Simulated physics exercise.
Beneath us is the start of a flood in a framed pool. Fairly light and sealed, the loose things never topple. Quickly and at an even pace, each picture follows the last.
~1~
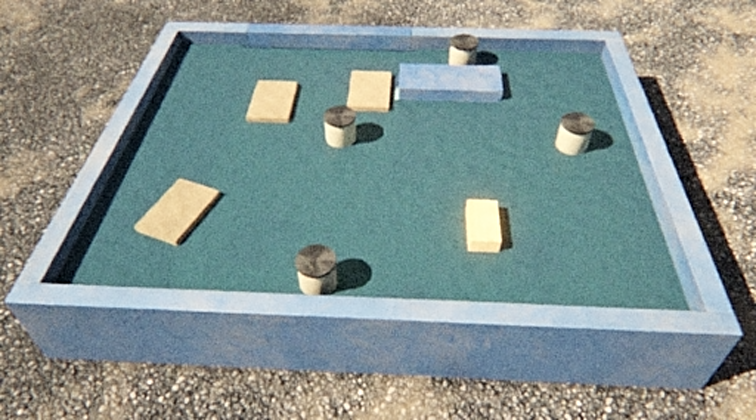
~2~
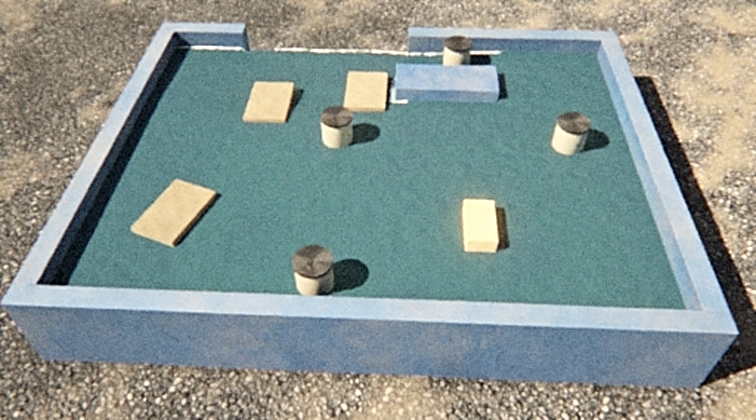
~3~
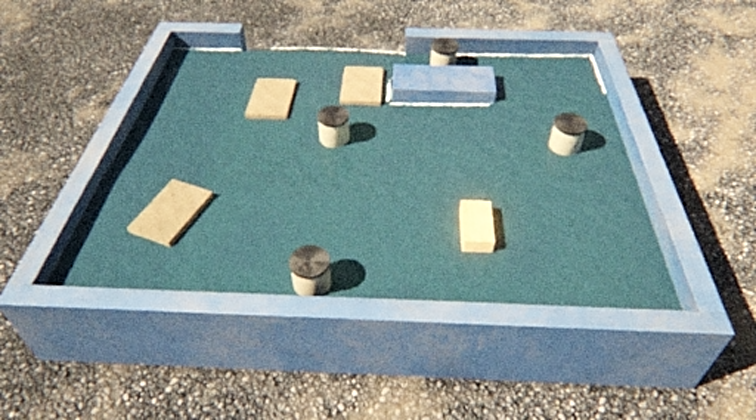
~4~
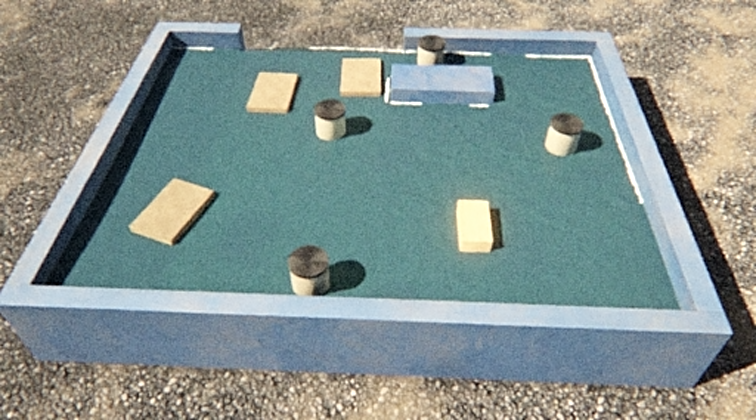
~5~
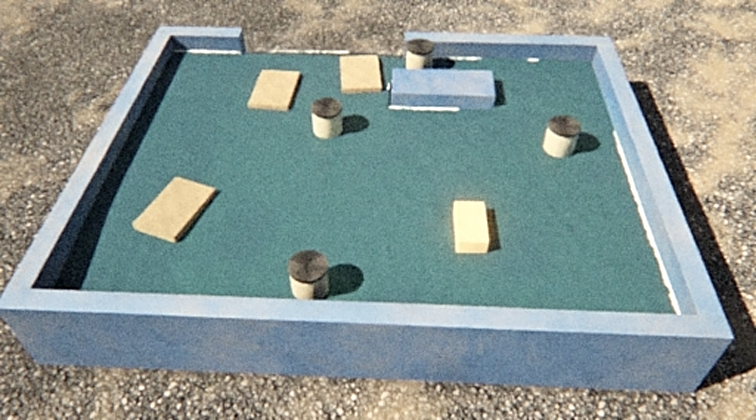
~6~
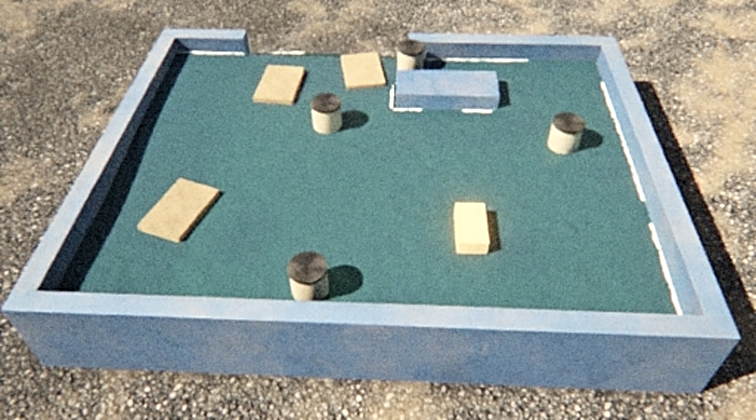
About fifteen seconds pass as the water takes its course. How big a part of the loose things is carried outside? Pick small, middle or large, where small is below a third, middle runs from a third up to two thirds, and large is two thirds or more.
Middle.
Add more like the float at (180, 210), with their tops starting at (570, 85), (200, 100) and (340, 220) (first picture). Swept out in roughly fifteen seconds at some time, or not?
In order: Never exits; exits; never exits.
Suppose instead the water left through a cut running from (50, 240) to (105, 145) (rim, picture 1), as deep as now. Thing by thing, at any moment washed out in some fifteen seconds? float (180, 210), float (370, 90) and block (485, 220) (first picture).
One after the other: Out, left behind, left behind.
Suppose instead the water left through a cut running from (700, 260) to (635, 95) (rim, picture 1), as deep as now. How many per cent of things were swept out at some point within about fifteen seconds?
Roughly 0 per cent.
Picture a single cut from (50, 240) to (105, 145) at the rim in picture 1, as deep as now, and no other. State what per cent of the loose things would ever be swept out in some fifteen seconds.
Estimate: Near 10 per cent.
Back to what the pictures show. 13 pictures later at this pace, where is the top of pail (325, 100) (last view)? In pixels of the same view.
It should be near (326, 50).
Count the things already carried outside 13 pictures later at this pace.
The count is 3.
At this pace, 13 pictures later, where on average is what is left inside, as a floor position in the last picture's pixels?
The average sits close to (364, 207).
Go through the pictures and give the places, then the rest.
The first frame shows a float at (370, 88), afloat; a pail at (464, 41) floats; 0 of 8 have shifted.
The second frame shows a float at (366, 89) floats; a pail at (458, 43) floats; 0 of 8 have shifted.
The third frame shows a float at (362, 83), afloat, close to its start; a pail at (445, 45) floats, close to its start; 3 of 8 have shifted.
The fourth frame shows a float at (361, 75) floats, close to its start; a pail at (432, 42), afloat, close to its start; 4 of 8 have shifted.
The fifth frame shows a float at (360, 71) floats, close to its start; a pail at (420, 46) floats, close to its start; 6 of 8 have shifted.
The sixth frame shows a float at (363, 69) floats, a stride from its start; a pail at (411, 47), afloat, a stride from its start; 7 of 8 have shifted.
A moment on, 2 of 8 are out; 6 afloat.
Next, 3 of 8 are out; 5 afloat.
Later, 3 of 8 are out; 5 afloat.
In the end, 3 of 8 are out; 5 afloat.
